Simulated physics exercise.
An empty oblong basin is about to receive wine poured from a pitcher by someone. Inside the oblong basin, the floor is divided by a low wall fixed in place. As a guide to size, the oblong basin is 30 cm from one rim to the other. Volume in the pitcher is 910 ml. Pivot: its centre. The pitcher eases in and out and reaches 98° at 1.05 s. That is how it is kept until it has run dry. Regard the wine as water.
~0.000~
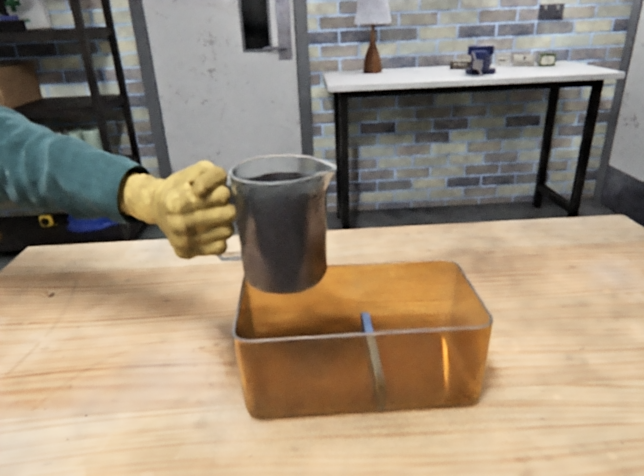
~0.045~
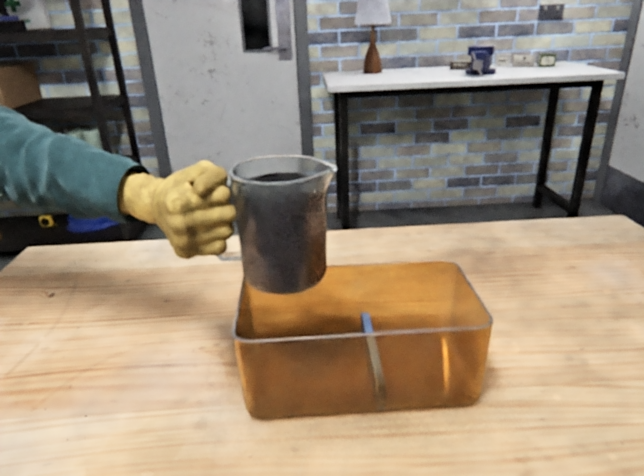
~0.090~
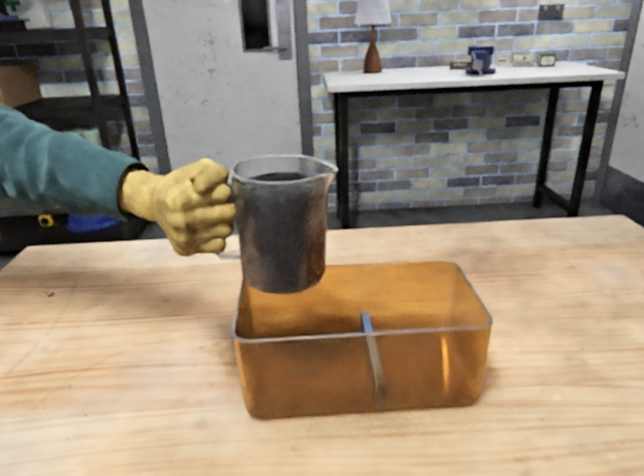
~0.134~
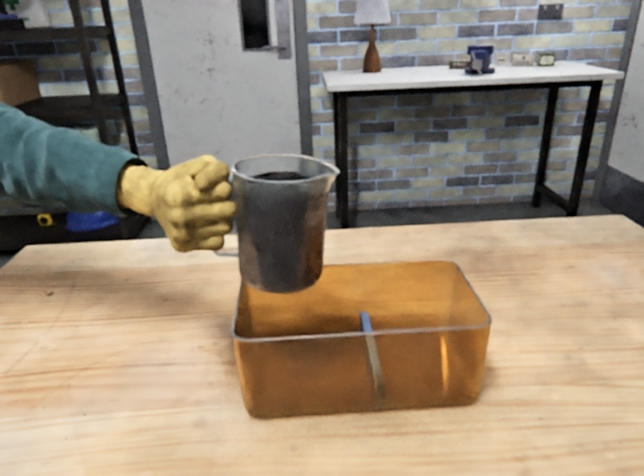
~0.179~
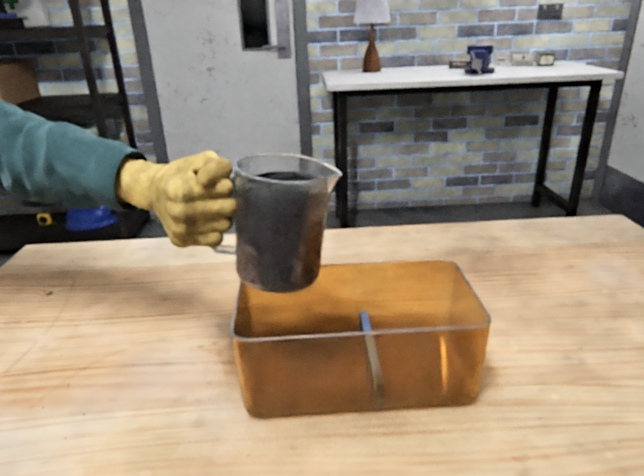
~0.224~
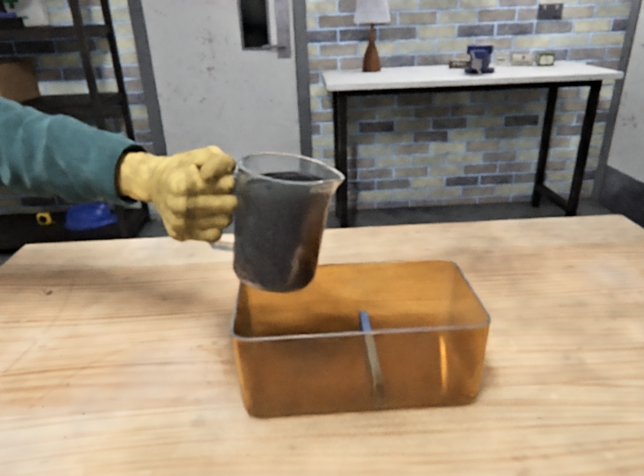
A pitcher of dark liquid, held by a yellow-gloved hand in a teal sleeve, hangs nearly upright above an empty, clear orange oblong basin on a wooden table, then tilts slightly to the right, its spout dipping a little.
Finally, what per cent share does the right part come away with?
Roughly 88 per cent.
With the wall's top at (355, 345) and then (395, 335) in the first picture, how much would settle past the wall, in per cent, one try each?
Respectively close to 95 and 65 %.
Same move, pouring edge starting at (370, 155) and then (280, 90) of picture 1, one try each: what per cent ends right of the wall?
Result: 70 per cent, then 75 per cent.
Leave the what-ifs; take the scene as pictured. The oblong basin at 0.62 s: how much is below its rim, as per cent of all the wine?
Near 3 in a hundred.
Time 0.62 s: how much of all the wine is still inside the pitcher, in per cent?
Roughly 86 %.
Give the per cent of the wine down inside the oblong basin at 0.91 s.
Value: Approx. 42 %.
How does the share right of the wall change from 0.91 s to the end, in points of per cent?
The share moves up, by some 46 per cent.
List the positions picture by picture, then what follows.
It leans 0°; its right rim is at (336, 167); the wine meets the walls at (235, 186) and (324, 182); the oblong basin's rim runs from (240, 303) to (473, 290); the wall's top is at (372, 345), in the first frame.
It leans 0°; its right rim is at (336, 167); the wine meets the walls at (235, 186) and (325, 182), in the second frame.
It leans 2°; its right rim is at (337, 168); the wine meets the walls at (237, 185) and (326, 182), in the third frame.
It leans 4°; its right rim is at (339, 170); the wine meets the walls at (237, 184) and (326, 182), in the fourth frame.
It leans 7°; its right rim is at (341, 172); the wine meets the walls at (238, 185) and (329, 183), in the fifth frame.
It leans 11°; its right rim is at (344, 176); the wine meets the walls at (240, 187) and (332, 182), in the sixth frame.
By 0.62 s the tilt is 63° and 86 per cent is still to pour, 0 is left of the wall and 3 right of it.
By 0.91 s the tilt is 94° and 42 per cent is still to pour, 1 is left of the wall and 41 right of it.
By 1.22 s the tilt is 98° and 9 per cent is still to pour, 5 is left of the wall and 81 right of it.
By 1.55 s the tilt is 98° and 1 per cent is still to pour, 8 is left of the wall and 90 right of it.
At rest 11 per cent lies left of the wall, 88 right of it and 1 outside.
